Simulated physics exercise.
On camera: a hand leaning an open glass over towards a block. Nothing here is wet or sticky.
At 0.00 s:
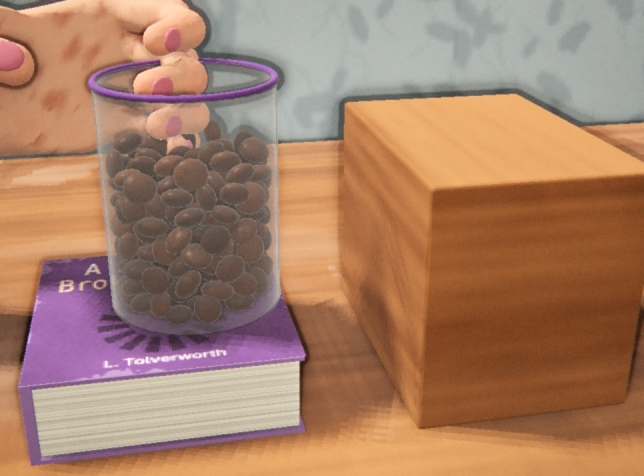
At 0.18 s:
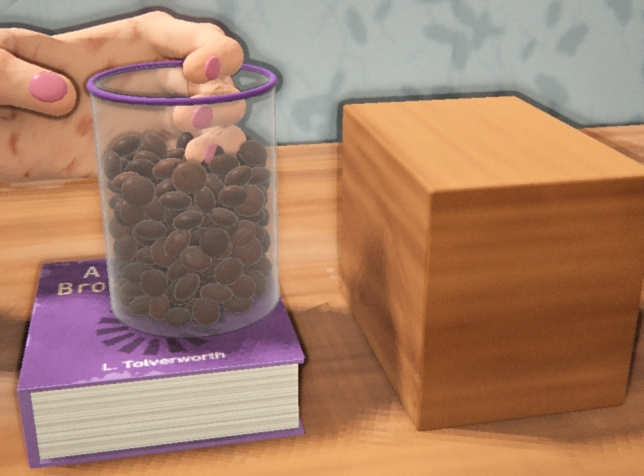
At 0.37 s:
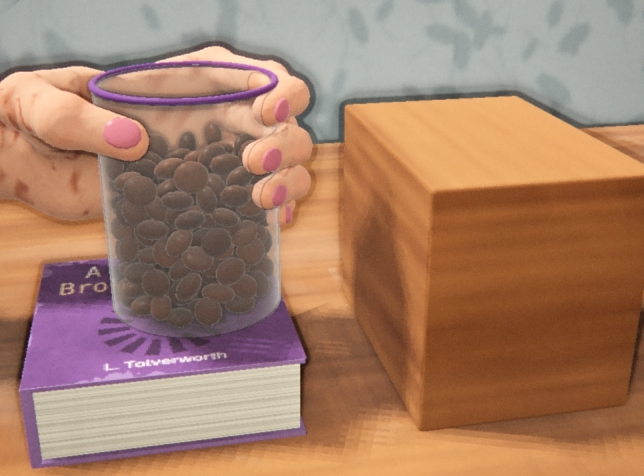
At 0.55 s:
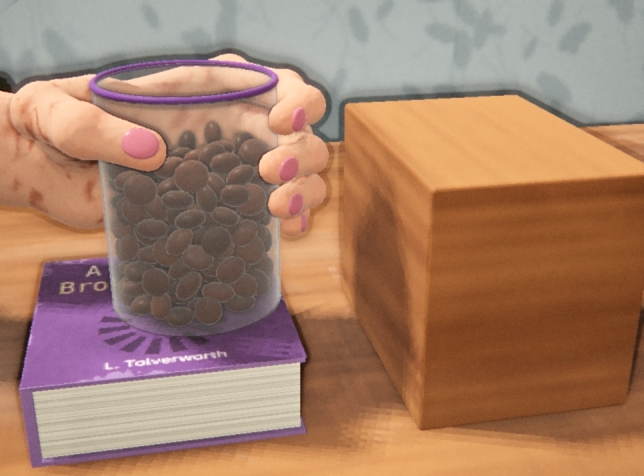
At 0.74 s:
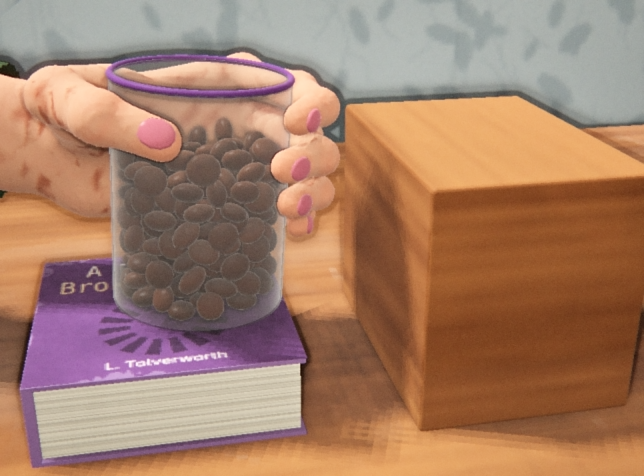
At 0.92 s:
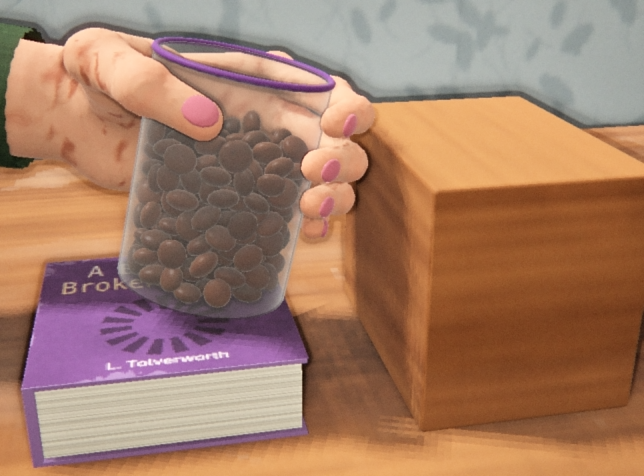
A clear, purple-rimmed glass mostly full of dark brown chocolate drops stands on a thick purple book at the left of a wooden surface, seen from slightly above by a still camera. A brown wooden block sits at right before a pale blue-grey, leaf-patterned wall. A hand with pink nails shifts from behind the rim, grips the glass, lifts it slightly and tilts it rightward.
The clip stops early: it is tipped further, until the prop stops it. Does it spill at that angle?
In the end the load stays inside.
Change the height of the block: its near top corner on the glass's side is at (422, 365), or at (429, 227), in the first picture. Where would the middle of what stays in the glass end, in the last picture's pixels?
One: (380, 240). Two: (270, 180).
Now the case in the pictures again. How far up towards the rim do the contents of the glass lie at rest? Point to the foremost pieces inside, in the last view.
Roughly at (304, 129).
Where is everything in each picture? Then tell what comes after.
In the first picture, glass at (191, 191), three quarters full of flat chocolate drops; block at (474, 242), reaching most of the way up the glass.
In the second picture, glass at (190, 194), upright; rim at (272, 78); top of the contents at (197, 165).
In the third picture, glass at (192, 194), upright; rim at (273, 78); block at (475, 244).
In the fourth picture, glass at (192, 193), upright; rim at (273, 77); top of the contents at (198, 164).
In the fifth picture, glass at (200, 188), leaning 4°; rim at (289, 77); block at (475, 244).
In the sixth picture, glass at (223, 175), leaning 13°; rim at (329, 80); block at (477, 244), reaching most of the way up the glass.
After 1.07 s, the glass leans 21°; everything is still inside.
After 1.26 s, the glass leans 30°; everything is still inside.
After 1.46 s, the glass rests on the block at 32°; everything is still inside.
At rest (1.8 s), the glass rests on the block at 32°; everything is still inside.
